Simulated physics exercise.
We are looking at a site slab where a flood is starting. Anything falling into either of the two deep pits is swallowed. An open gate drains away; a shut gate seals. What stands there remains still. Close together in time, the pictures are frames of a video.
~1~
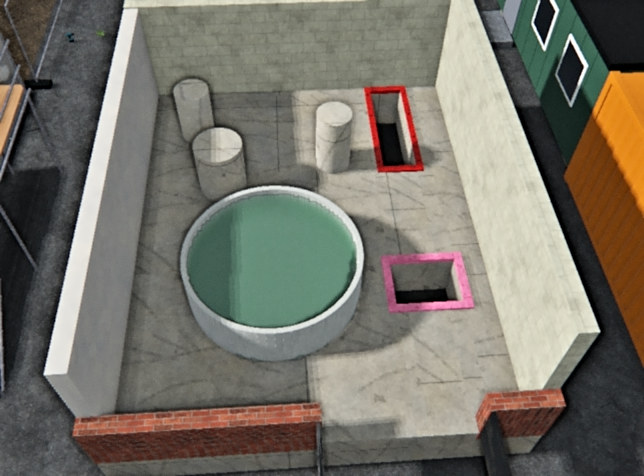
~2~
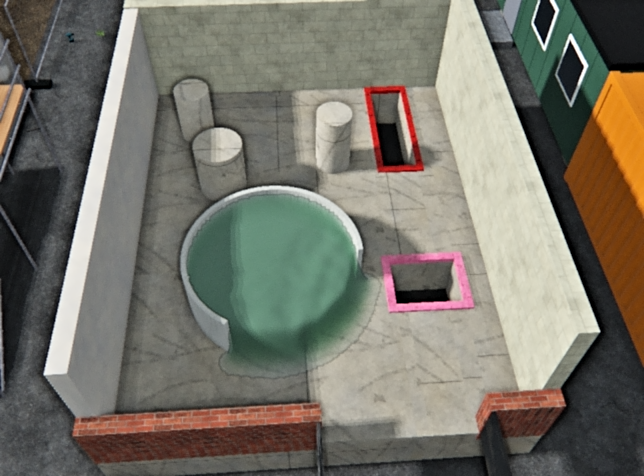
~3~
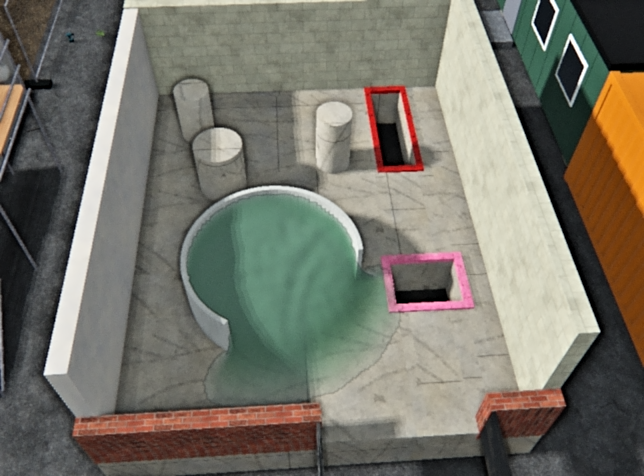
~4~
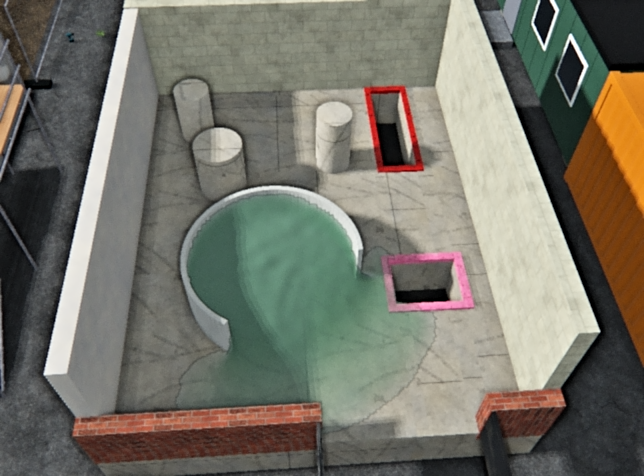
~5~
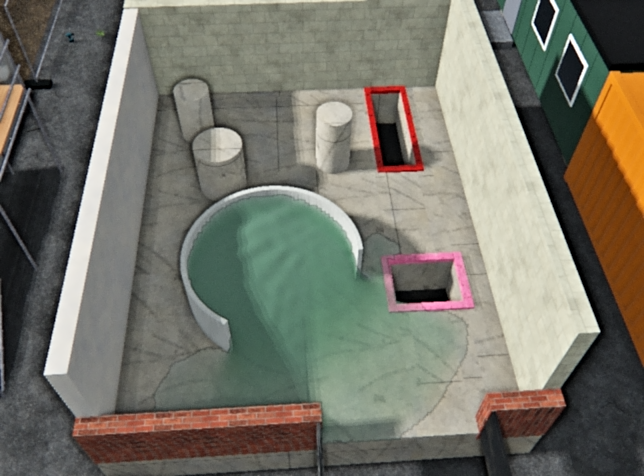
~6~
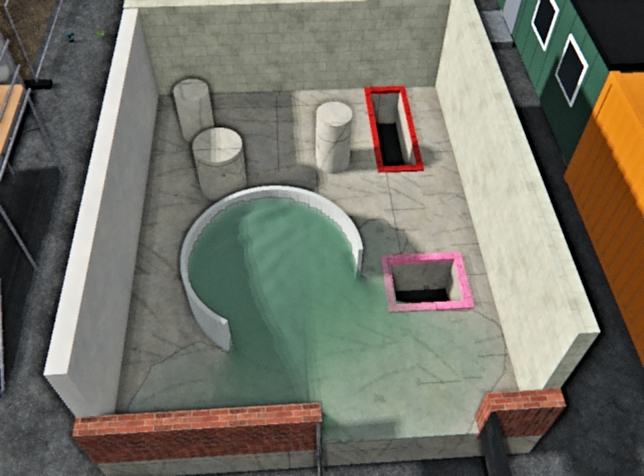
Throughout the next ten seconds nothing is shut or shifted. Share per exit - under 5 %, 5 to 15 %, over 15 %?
The gate claims a heavy share - exceeding fifteen per cent; the pink pit claims an in-between share - five to fifteen per cent; the red pit claims a light share - short of five per cent.
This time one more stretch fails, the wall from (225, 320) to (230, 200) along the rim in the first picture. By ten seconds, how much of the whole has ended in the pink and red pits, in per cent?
The pink pit takes 6 per cent and the red pit 20 per cent.
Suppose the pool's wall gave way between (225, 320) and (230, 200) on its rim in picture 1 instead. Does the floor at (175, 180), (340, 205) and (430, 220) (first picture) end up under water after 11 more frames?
So the first one is drenched, the next left untouched, and the last left untouched.
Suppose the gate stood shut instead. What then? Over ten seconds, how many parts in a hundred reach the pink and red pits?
Parts in a hundred: Pink 30, red 10.
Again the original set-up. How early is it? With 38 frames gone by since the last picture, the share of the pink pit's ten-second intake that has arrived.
About 95 per cent.
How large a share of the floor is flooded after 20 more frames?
Near 50 in a hundred.
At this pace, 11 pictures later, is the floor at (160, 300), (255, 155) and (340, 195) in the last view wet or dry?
Drenched; left dry; left dry.
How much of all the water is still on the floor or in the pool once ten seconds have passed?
About 36 per cent.
A moment on, water covers 25 % of the floor; the gate 8 %, the pink pit 4 %, the red pit 0 %.
Next, water covers 35 % of the floor; the gate 20 %, the pink pit 5 %, the red pit 0 %.
Then, water covers 50 % of the floor; the gate 33 %, the pink pit 7 %, the red pit 0 %.
Later, water covers 75 % of the floor; the gate 43 %, the pink pit 11 %, the red pit 1 %.
In the end, water covers 95 % of the floor; the gate 49 %, the pink pit 12 %, the red pit 3 %.
